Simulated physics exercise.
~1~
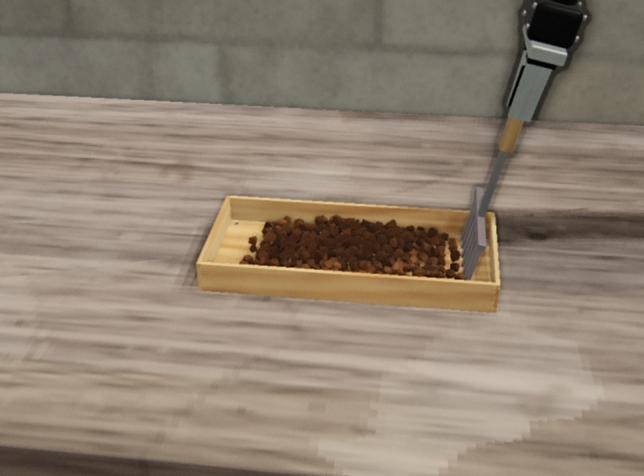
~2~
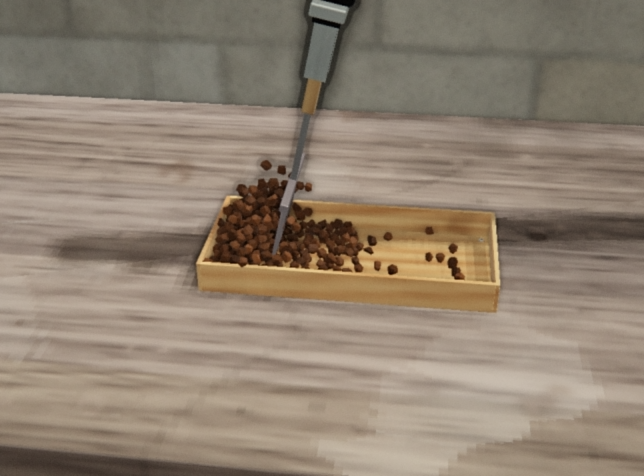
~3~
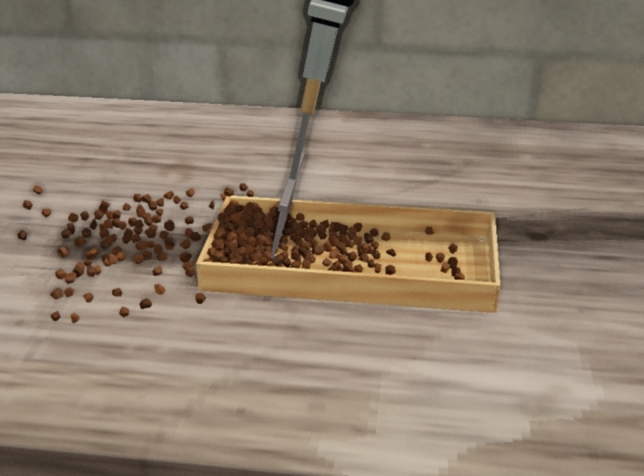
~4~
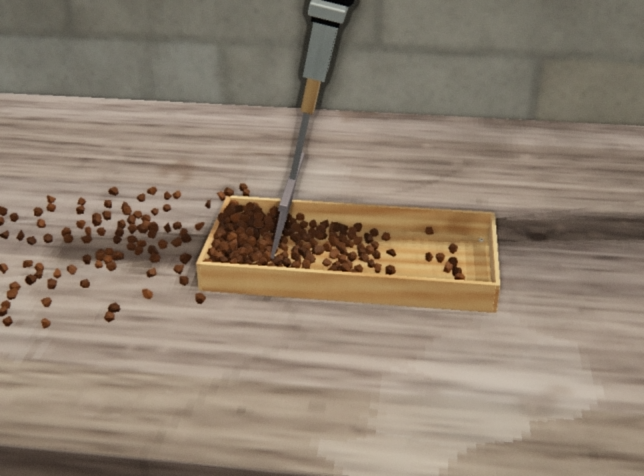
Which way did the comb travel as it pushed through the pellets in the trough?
The comb moved to the left, going from the right end of the trough towards the left end.
